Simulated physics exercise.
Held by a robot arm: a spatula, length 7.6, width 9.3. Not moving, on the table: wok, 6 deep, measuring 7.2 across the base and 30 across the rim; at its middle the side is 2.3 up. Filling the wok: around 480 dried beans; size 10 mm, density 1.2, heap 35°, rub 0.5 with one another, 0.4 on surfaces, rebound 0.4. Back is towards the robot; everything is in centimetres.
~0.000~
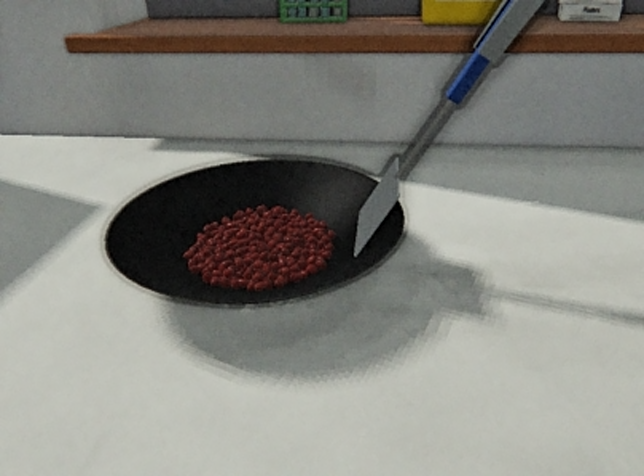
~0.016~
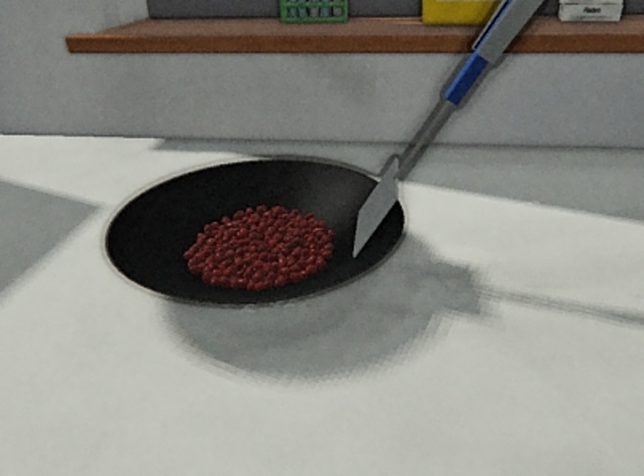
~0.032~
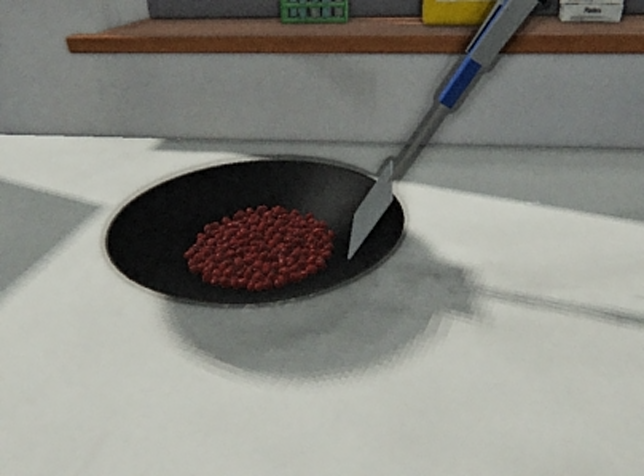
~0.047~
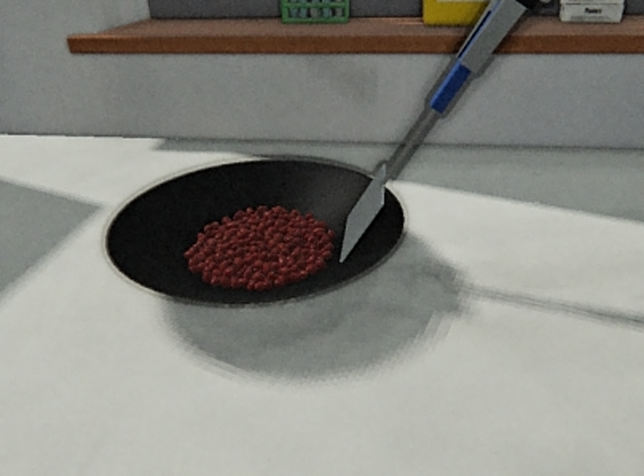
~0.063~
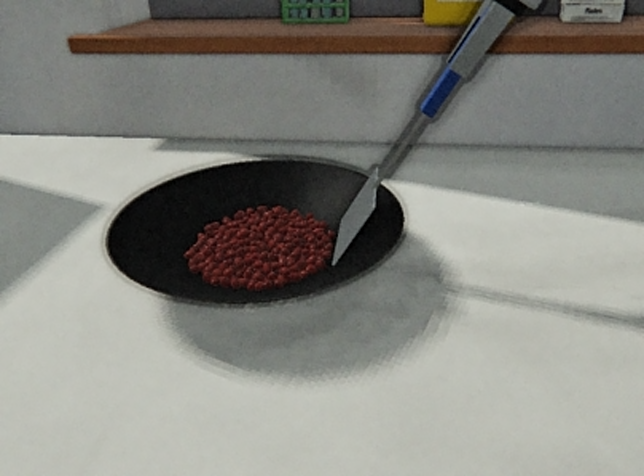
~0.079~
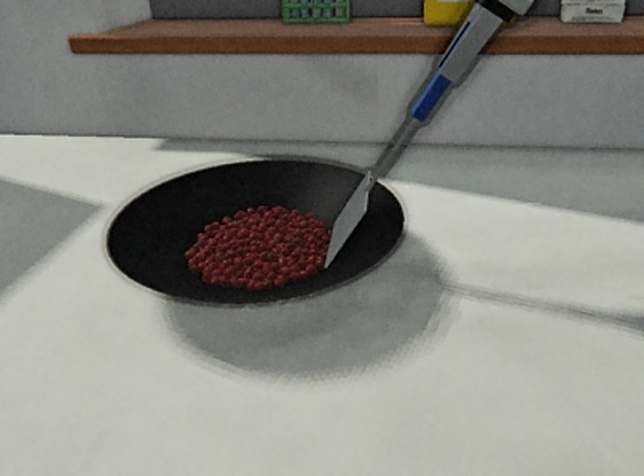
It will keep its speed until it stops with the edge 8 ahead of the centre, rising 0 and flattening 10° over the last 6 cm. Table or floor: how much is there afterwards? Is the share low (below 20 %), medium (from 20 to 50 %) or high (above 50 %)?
The share is low, below 20 %.
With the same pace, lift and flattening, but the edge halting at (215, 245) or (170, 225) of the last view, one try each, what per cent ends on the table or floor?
The two tries give near 0 and near 30 in a hundred.
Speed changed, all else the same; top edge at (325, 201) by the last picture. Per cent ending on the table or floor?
That share would be some 40 percent.
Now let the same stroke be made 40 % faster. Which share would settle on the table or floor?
Then around 15 percent would finish on the table or floor.
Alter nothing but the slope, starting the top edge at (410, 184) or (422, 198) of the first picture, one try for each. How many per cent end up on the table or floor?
Roughly 10% and 5%.
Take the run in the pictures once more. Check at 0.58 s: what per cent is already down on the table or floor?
Roughly 10 per cent.
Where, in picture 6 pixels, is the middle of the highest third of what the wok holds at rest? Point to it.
I'd say around pixel (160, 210).
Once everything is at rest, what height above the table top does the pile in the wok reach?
7.5 cm.
After 0.20 s, sloping 60°, highest piece 4 above the table; 483 in the wok.
After 0.32 s, sloping 57°, highest piece 6 above the table; 483 in the wok.
After 0.58 s, sloping 50°, highest piece 7 above the table; 432 in the wok, 46 on the table or floor, 5 on the blade or in flight.
After 1.63 s, sloping 50°, highest piece 7 above the table; 432 in the wok, 51 on the table or floor.
In the end, 432 in the wok, 51 on the table or floor. That is 11 % on the table or floor.
